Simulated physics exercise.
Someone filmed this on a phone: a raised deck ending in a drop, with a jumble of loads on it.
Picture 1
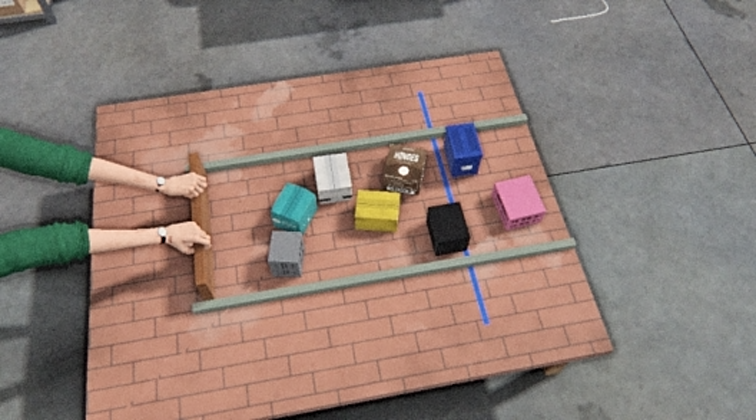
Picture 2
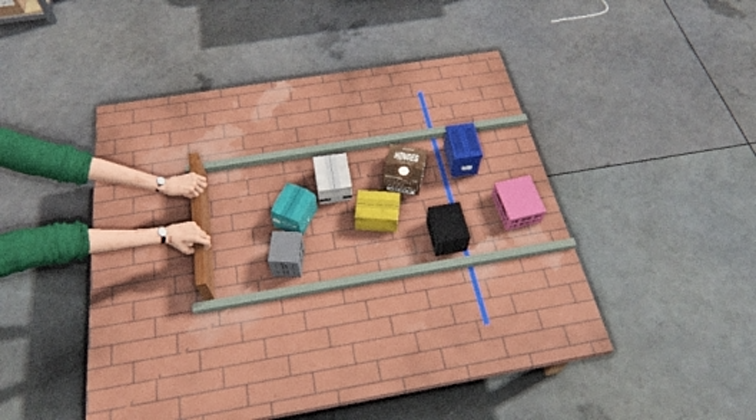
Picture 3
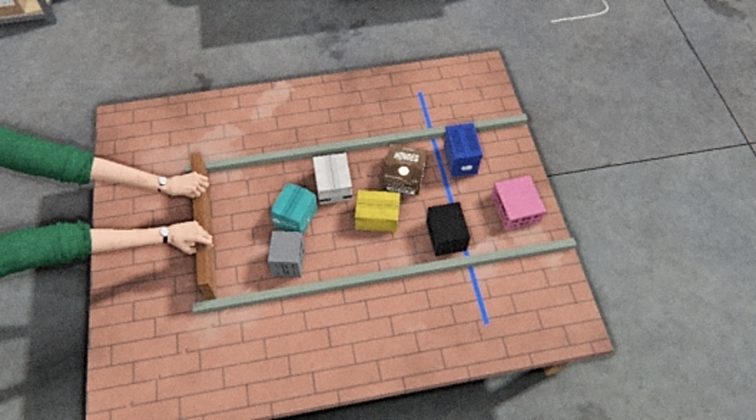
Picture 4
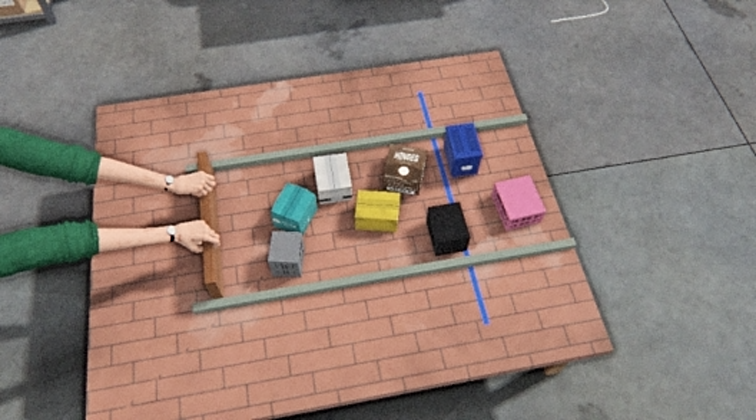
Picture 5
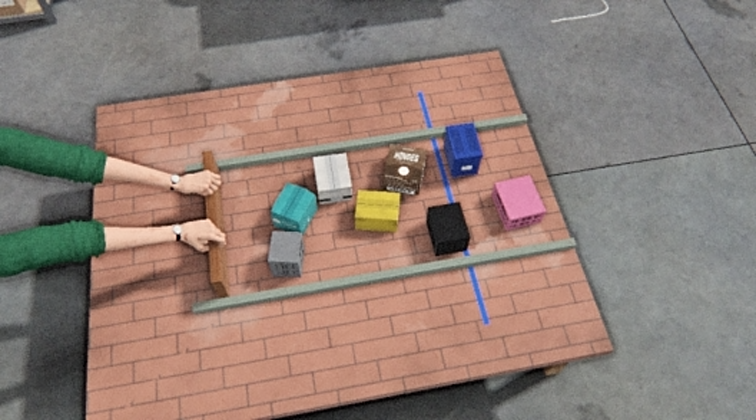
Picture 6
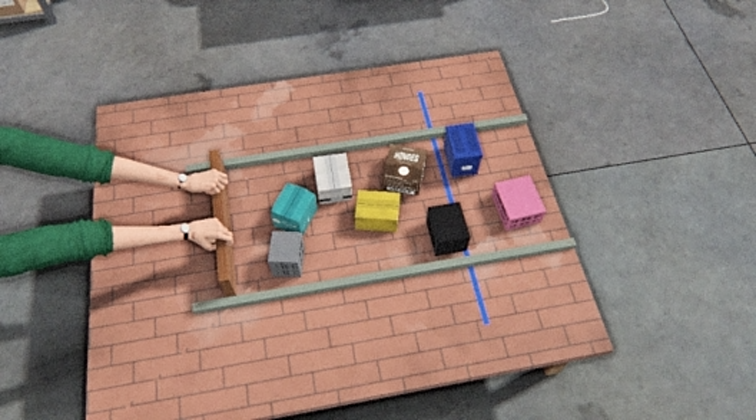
On a brick-patterned raised deck, two green-sleeved arms hold a wooden plank, then slide it slightly right toward unmoving coloured boxes.
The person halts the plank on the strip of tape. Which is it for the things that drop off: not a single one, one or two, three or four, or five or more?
The drop will claim none of them.
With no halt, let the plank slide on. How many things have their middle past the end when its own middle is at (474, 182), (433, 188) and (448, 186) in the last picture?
It comes out as 2, then 0, then 0.
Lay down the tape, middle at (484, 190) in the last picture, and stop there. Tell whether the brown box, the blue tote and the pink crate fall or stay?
Check: The brown box remains in place; the blue tote takes the fall; the pink crate takes the fall.
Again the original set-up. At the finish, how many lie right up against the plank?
I count 3 of them.
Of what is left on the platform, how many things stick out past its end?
1 of them.
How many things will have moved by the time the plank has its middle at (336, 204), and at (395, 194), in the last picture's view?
Tally: First 4; then 7.
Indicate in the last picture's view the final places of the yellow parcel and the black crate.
Roughly (503, 189) for the first and roughly (513, 227) for the second.
Early on, none off yet; pink crate at rest near (518, 203); blue tote at rest near (462, 151); black crate at rest near (448, 229).
Finally, the number that fall off is zero.
